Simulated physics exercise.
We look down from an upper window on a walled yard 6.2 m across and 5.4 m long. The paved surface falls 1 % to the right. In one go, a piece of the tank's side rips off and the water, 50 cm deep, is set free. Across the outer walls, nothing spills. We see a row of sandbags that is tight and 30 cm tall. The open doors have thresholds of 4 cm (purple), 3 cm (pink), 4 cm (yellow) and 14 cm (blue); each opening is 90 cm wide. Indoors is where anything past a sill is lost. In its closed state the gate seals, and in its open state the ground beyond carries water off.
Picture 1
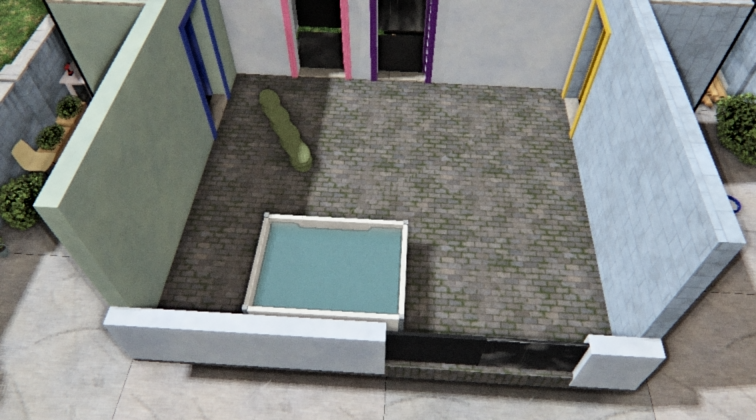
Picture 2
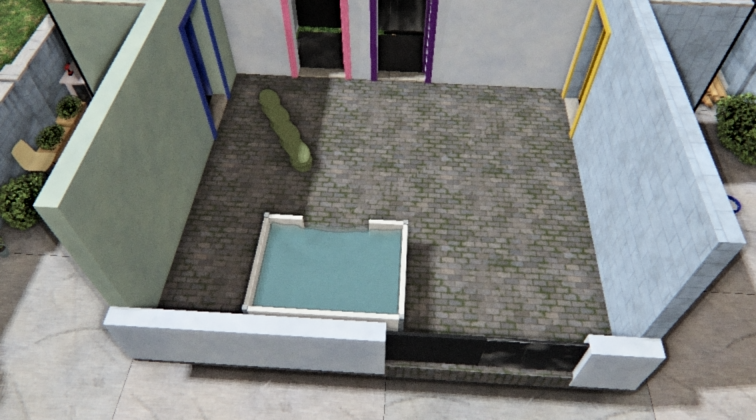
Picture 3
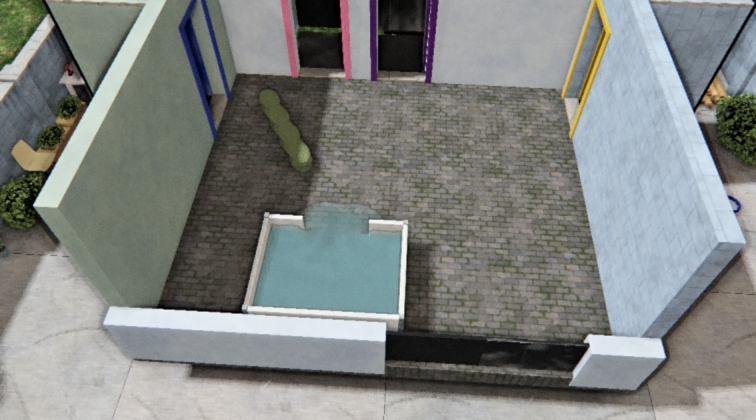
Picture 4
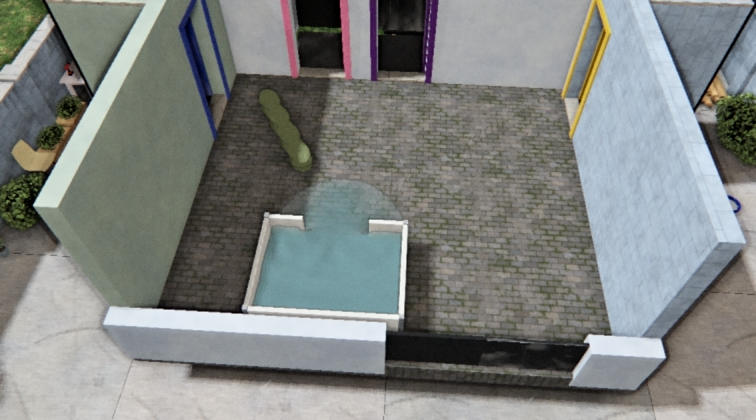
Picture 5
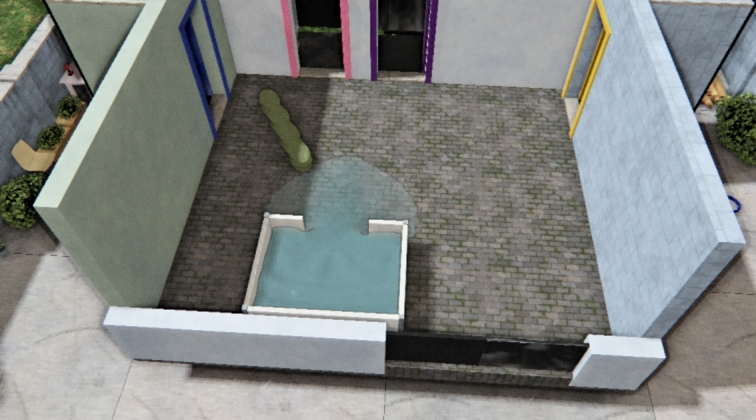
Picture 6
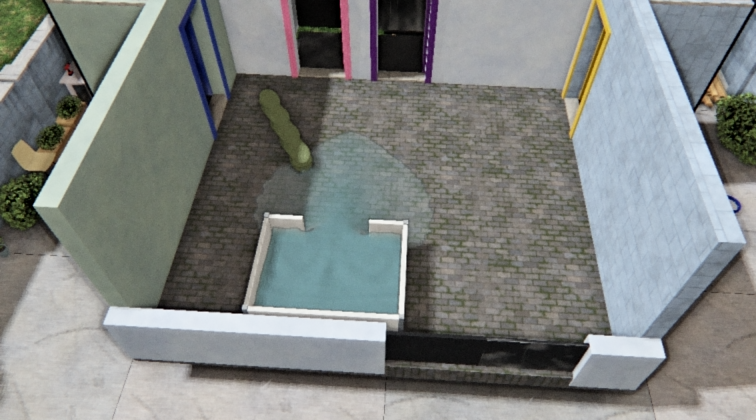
Walled paved yard with a white-rimmed tank of water, its far side breaking open and water fanning out across the paving.
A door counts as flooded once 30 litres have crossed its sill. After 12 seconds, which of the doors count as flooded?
Purple door: Flooded; pink door: Flooded; yellow door: Flooded; blue door: Not flooded.
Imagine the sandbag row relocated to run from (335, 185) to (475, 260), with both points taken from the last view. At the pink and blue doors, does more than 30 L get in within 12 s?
Pink exceeded, blue within the limit.
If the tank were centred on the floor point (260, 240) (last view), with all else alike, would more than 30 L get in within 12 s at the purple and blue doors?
Lab note: Purple door limit not exceeded; blue door limit exceeded.
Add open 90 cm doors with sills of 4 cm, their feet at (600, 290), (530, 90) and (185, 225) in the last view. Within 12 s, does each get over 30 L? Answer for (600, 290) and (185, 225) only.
Check, in order - pass / pass.
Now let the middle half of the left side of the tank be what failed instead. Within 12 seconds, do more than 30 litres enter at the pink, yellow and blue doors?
Note: Pink short of the mark, yellow short of the mark, blue short of the mark.
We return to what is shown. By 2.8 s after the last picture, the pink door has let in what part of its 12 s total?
Fraction in by then: Around 60 per cent.
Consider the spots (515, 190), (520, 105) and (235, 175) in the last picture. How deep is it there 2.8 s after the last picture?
The depths come out at 1, 5 and 2 centimetres, in the order listed.
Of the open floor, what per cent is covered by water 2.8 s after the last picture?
I'd guess around 50 %.
Then, 0.7 s after the last picture water covers 30 % of the floor and is deepest (24 cm) near (340, 233); purple door not reached, pink door not reached, yellow door not reached, blue door not reached.
Then, 1.5 s after the last picture water covers 45 % of the floor and is deepest (18 cm) near (369, 85); purple door 12 cm at the sill, 25 L in, pink door 8 cm at the sill, 25 L in, yellow door not reached, blue door 8 cm at the sill, 0 L in.
Then, 2.8 s after the last picture water covers 50 % of the floor and is deepest (15 cm) near (563, 95); purple door 11 cm at the sill, 84 L in, pink door 9 cm at the sill, 65 L in, yellow door 8 cm at the sill, 1 L in, blue door 5 cm at the sill, 0 L in.
Then, 6.3 s after the last picture water covers 60 % of the floor and is deepest (9 cm) near (564, 102); purple door 7 cm at the sill, 137 L in, pink door 5 cm at the sill, 100 L in, yellow door 8 cm at the sill, 60 L in, blue door 5 cm at the sill, 0 L in.
Then, 11.3 s after the last picture water covers 90 % of the floor and is deepest (8 cm) near (617, 363); purple door 2 cm at the sill, 148 L in, pink door 2 cm at the sill, 105 L in, yellow door 8 cm at the sill, 112 L in, blue door 1 cm at the sill, 0 L in.
